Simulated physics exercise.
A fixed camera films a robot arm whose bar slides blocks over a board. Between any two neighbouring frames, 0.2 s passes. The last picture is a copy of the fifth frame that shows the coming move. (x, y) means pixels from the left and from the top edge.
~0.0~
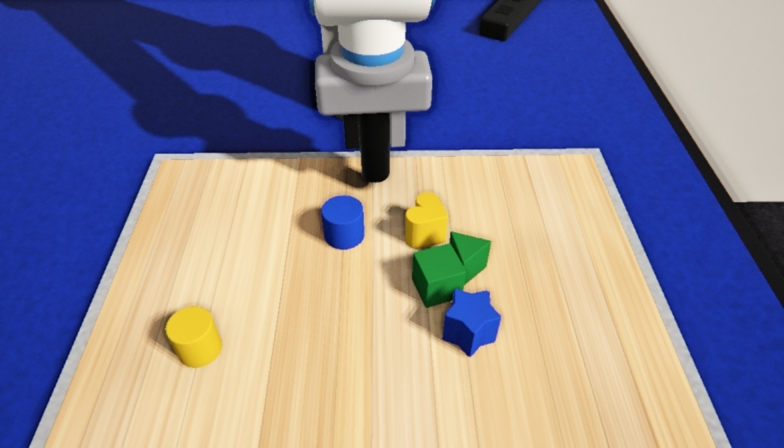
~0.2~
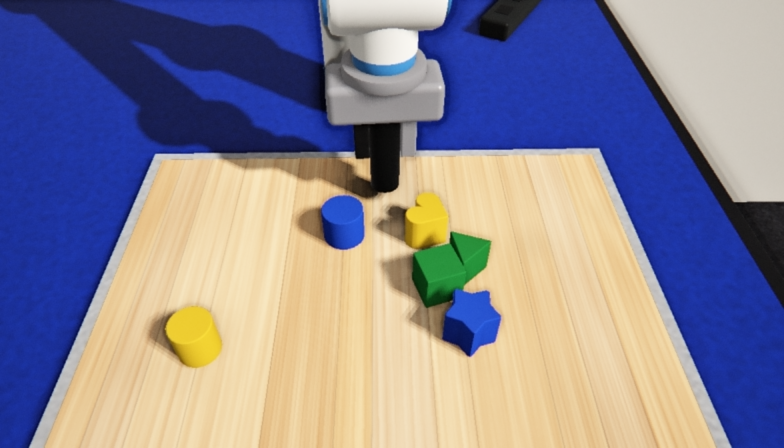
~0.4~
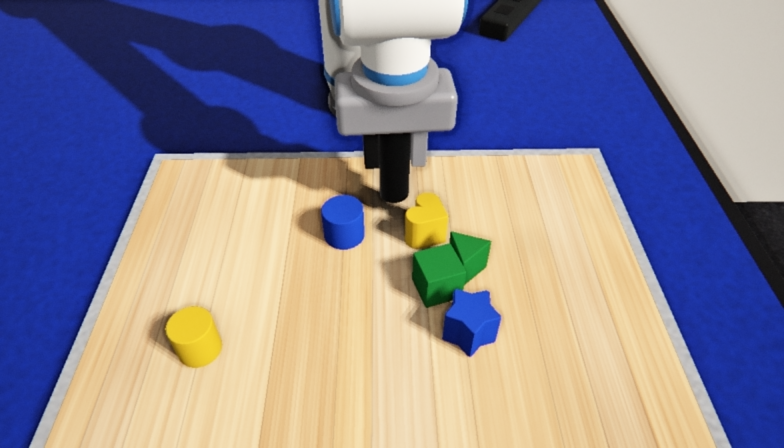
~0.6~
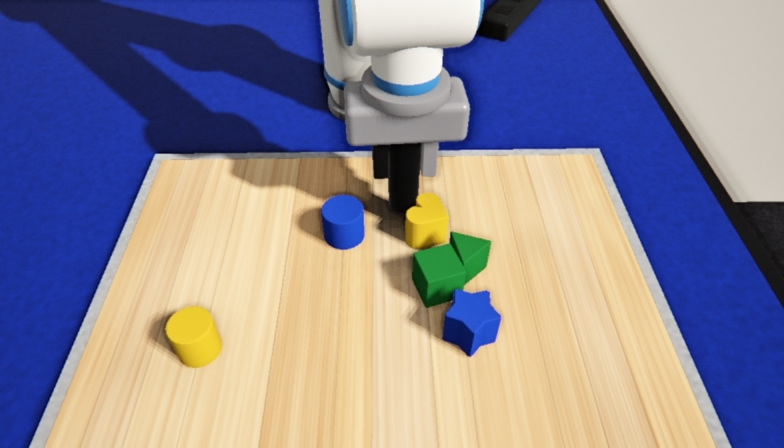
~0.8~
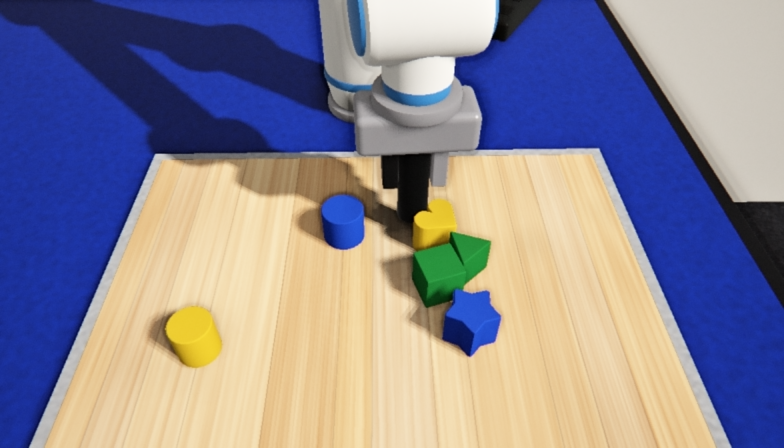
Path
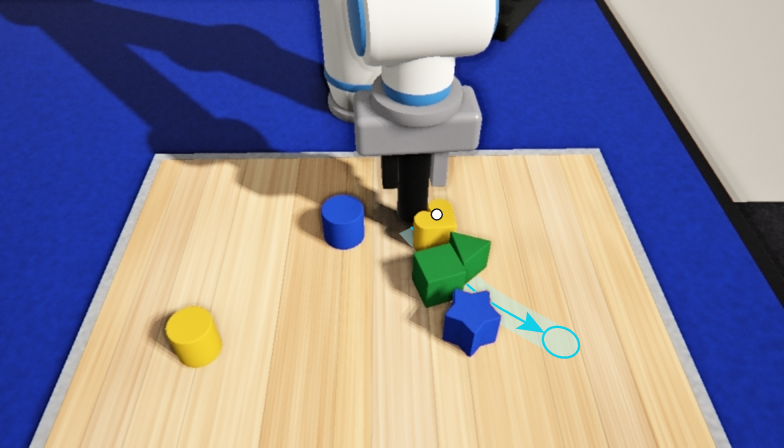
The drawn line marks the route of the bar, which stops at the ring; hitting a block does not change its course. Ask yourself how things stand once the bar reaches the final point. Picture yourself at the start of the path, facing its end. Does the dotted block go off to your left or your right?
Goes left.
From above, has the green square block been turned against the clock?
I expect not.
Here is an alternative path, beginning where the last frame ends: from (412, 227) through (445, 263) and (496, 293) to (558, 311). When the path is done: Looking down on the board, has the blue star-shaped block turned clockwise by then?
I expect not.
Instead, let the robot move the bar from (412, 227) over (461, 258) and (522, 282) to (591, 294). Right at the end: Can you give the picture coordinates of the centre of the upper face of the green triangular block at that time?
In the picture, that point is around (544, 308).
The line goes from (412, 227) via (470, 287), ending at (561, 342); the dot is on the yellow heart block.
The first path, step by step. One third of the way, bar (451, 252); yellow heart block (484, 246), turned 25° anticlockwise; green square block (448, 271), turned 50° clockwise; green triangular block (512, 276), turned 15° clockwise; blue star-shaped block (472, 311).
Two thirds of the way, bar (500, 292); yellow heart block (513, 255), turned 90° anticlockwise; green square block (446, 281), turned 65° clockwise; green triangular block (547, 286), turned 70° clockwise; blue star-shaped block (471, 317), turned 35° anticlockwise.
At the end, bar (566, 328); yellow heart block (513, 255), turned 90° anticlockwise; green square block (446, 281), turned 65° clockwise; green triangular block (583, 295), turned 35° anticlockwise; blue star-shaped block (471, 317), turned 35° anticlockwise.
